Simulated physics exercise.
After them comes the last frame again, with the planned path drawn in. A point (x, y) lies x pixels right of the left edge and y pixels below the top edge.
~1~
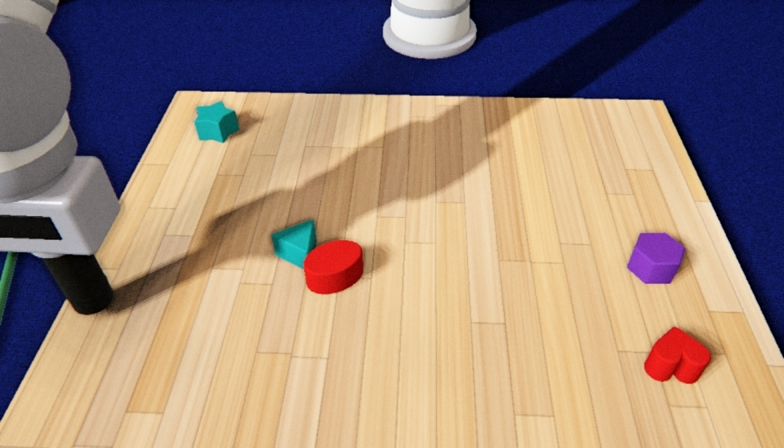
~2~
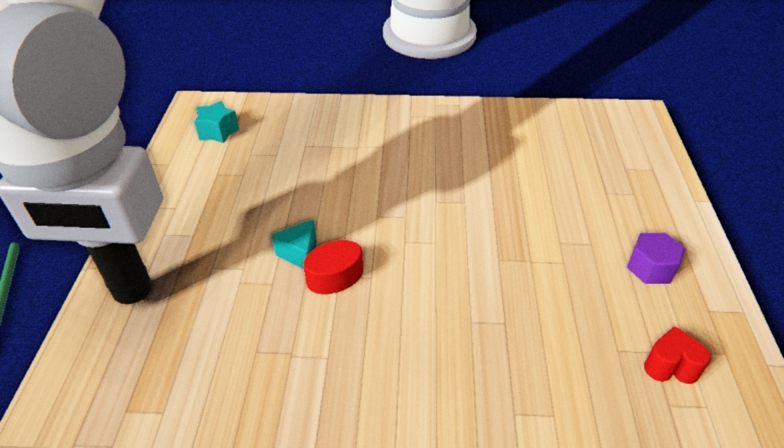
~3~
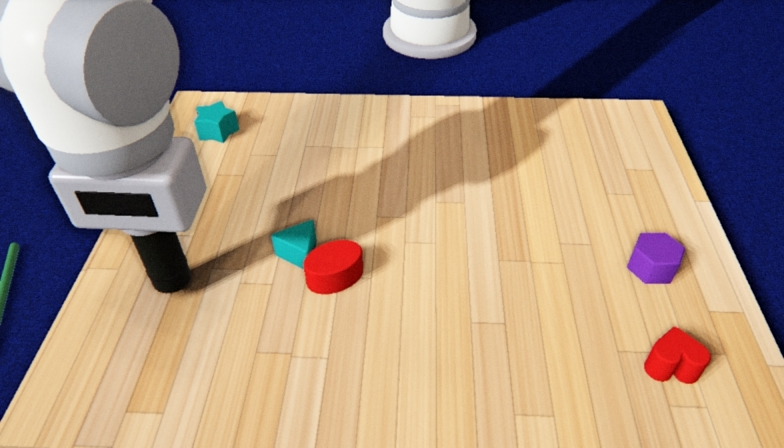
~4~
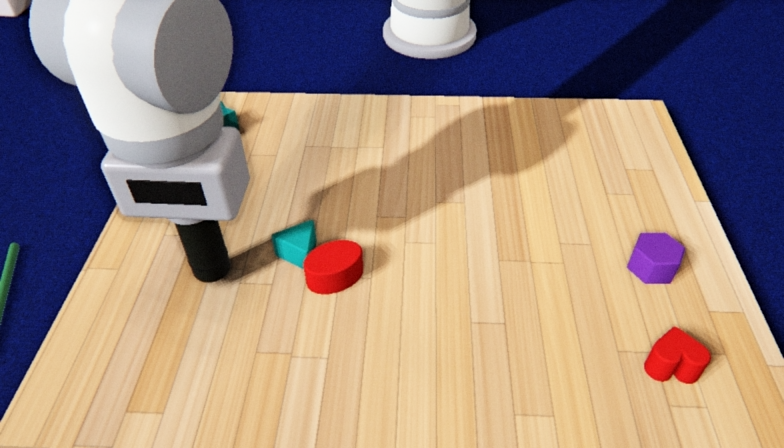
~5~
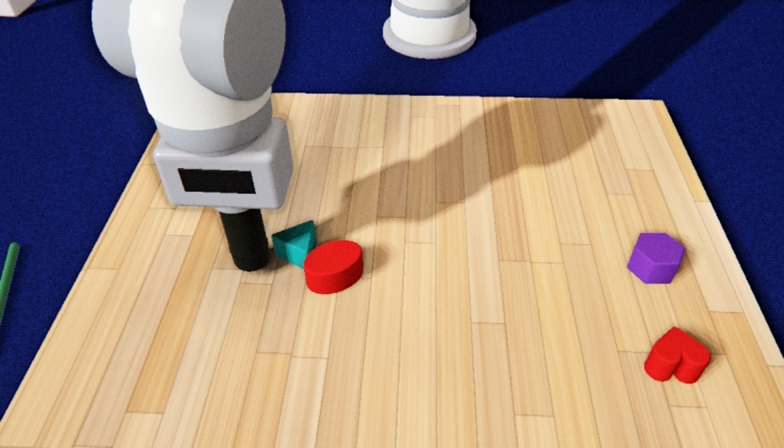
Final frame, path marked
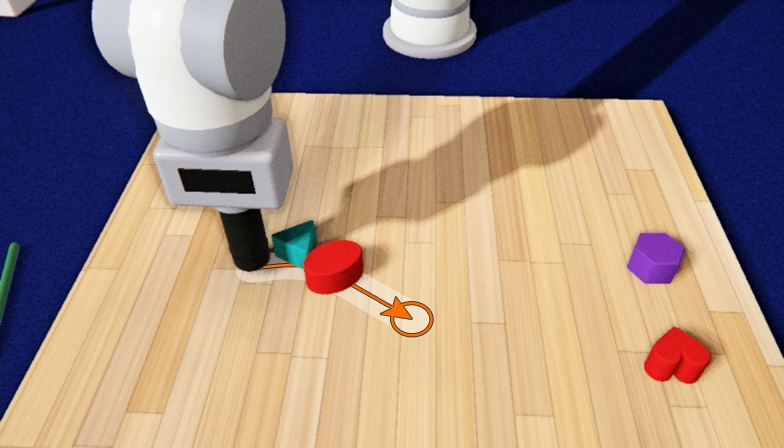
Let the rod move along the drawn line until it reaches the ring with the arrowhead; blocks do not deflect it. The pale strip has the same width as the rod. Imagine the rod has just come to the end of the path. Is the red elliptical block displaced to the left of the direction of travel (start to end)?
It seems so.
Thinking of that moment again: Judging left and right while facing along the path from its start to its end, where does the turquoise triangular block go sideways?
Moves left.
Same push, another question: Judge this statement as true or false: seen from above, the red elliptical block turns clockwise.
That claim is false.
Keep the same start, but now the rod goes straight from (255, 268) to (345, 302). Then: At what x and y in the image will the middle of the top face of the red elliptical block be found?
It should be at (373, 256) by then.
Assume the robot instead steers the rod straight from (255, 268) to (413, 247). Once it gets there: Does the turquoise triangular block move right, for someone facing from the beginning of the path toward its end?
No, it doesn't check out.
Path on the board, from (255, 268) via (313, 267) and (362, 290), ending at (412, 319).
The first path, step by step. One third of the way, rod at (312, 258); turquoise triangular block at (327, 225); red elliptical block at (349, 259).
Two thirds of the way, rod at (361, 282); turquoise triangular block at (329, 225); red elliptical block at (403, 270), turned 40° anticlockwise.
At the end, rod at (412, 310); turquoise triangular block at (329, 225); red elliptical block at (439, 274), turned 110° anticlockwise.
